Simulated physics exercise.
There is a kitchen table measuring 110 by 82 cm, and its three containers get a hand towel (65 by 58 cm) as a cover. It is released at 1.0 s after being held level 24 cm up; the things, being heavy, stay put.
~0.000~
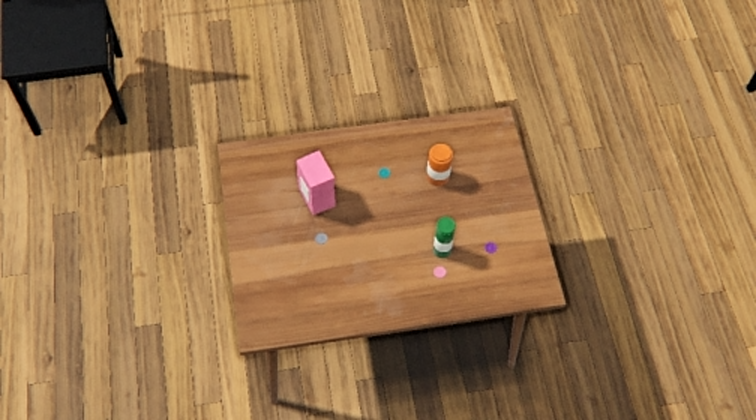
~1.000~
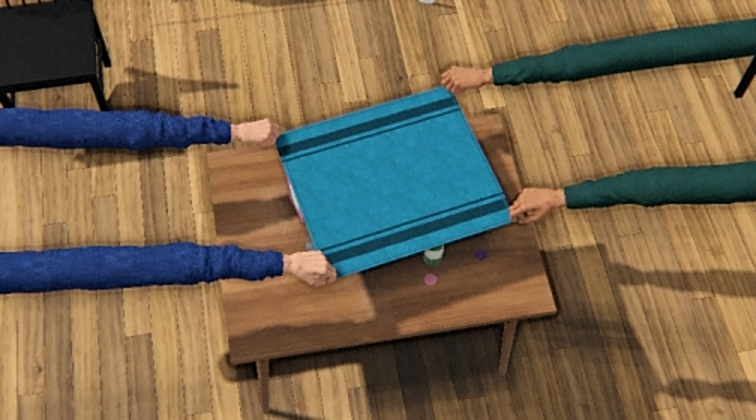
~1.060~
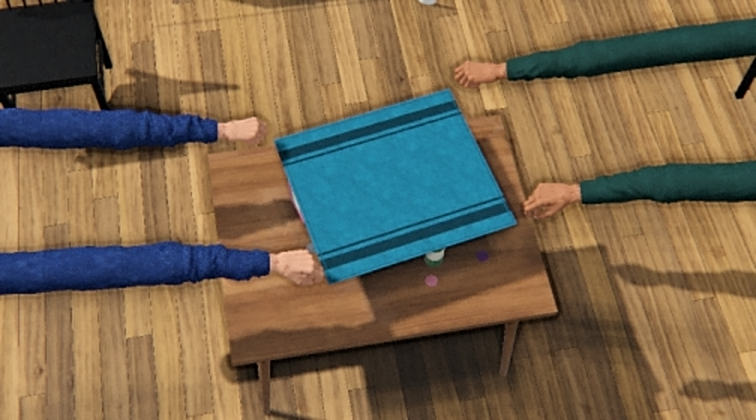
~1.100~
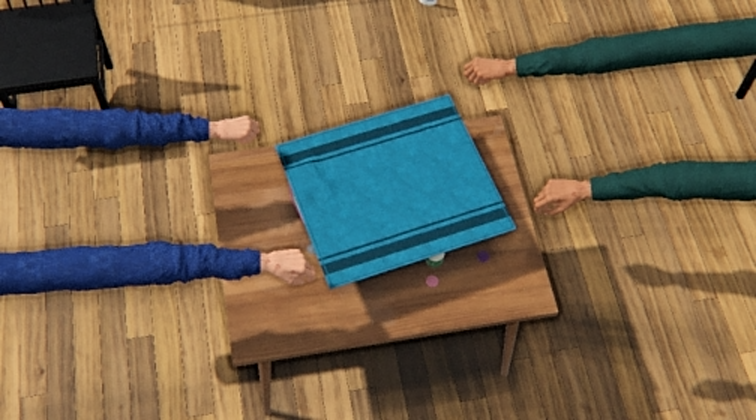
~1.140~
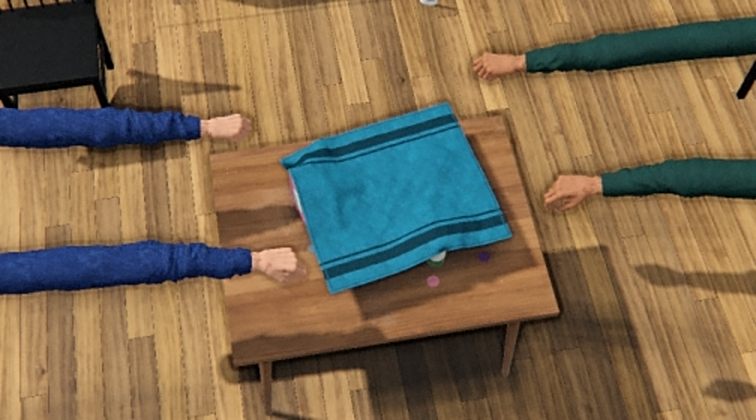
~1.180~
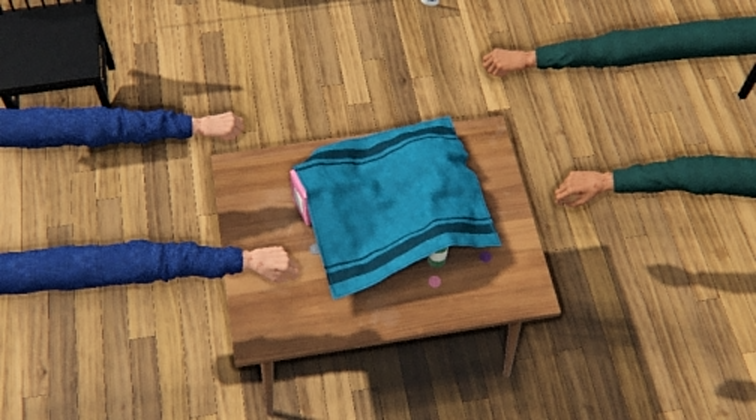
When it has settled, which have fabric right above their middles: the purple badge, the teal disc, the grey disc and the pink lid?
In order: The purple badge remains in the open; the teal disc ends under the cloth; the grey disc still shows; the pink lid remains in the open.
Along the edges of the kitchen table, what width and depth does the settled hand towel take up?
It spans close to 54 centimetres sideways and close to 62 centimetres in depth.
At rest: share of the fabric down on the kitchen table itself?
Around 40 percent.
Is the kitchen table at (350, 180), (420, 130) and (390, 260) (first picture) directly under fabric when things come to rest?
First spot shrouded, second clear, third shrouded.
By 1.4 s, 25 % of it is down, spanning 50 by 60 cm, above teal disc.
By 1.5 s, 35 % of it is down, spanning 54 by 63 cm, above teal disc.
By 1.7 s, 40 % of it is down, spanning 54 by 62 cm, above teal disc.
By 1.9 s, 40 % of it is down, spanning 54 by 62 cm, above teal disc.
By 2.7 s, 40 % of it is down, spanning 54 by 62 cm, above teal disc.
